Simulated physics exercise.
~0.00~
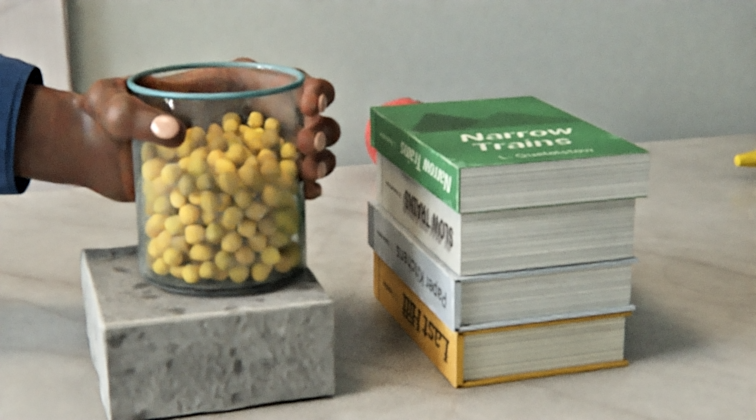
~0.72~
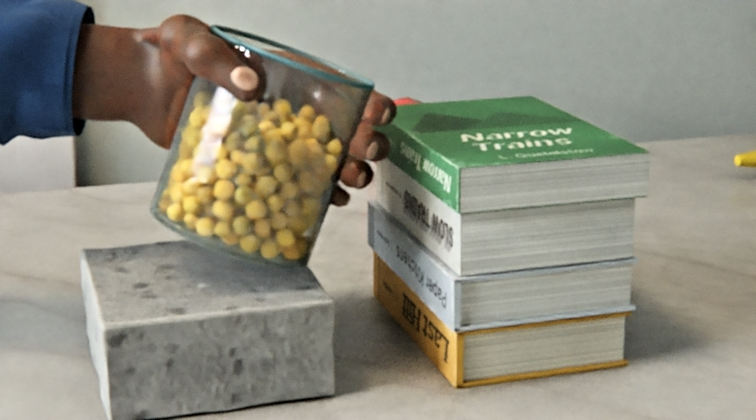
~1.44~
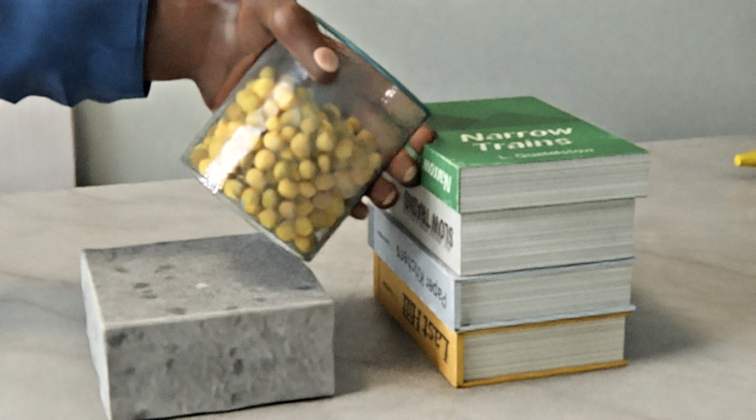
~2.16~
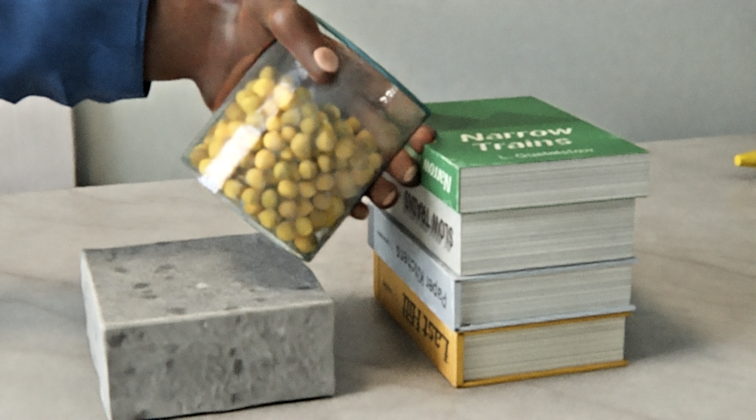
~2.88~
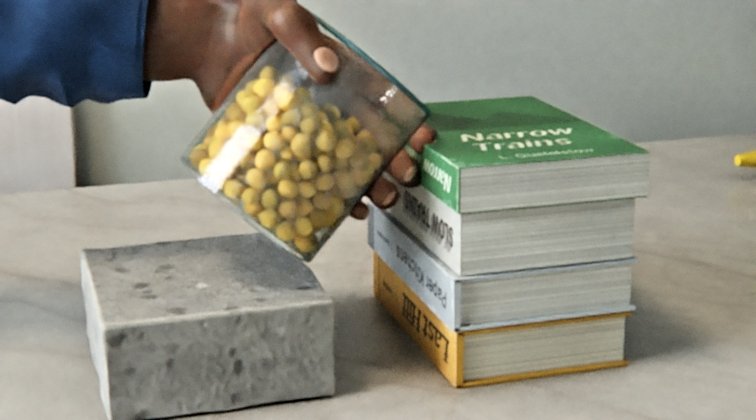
Glass of yellow balls being lifted off a stone block by a hand, tilting right and resting against stacked books, nothing spilling.
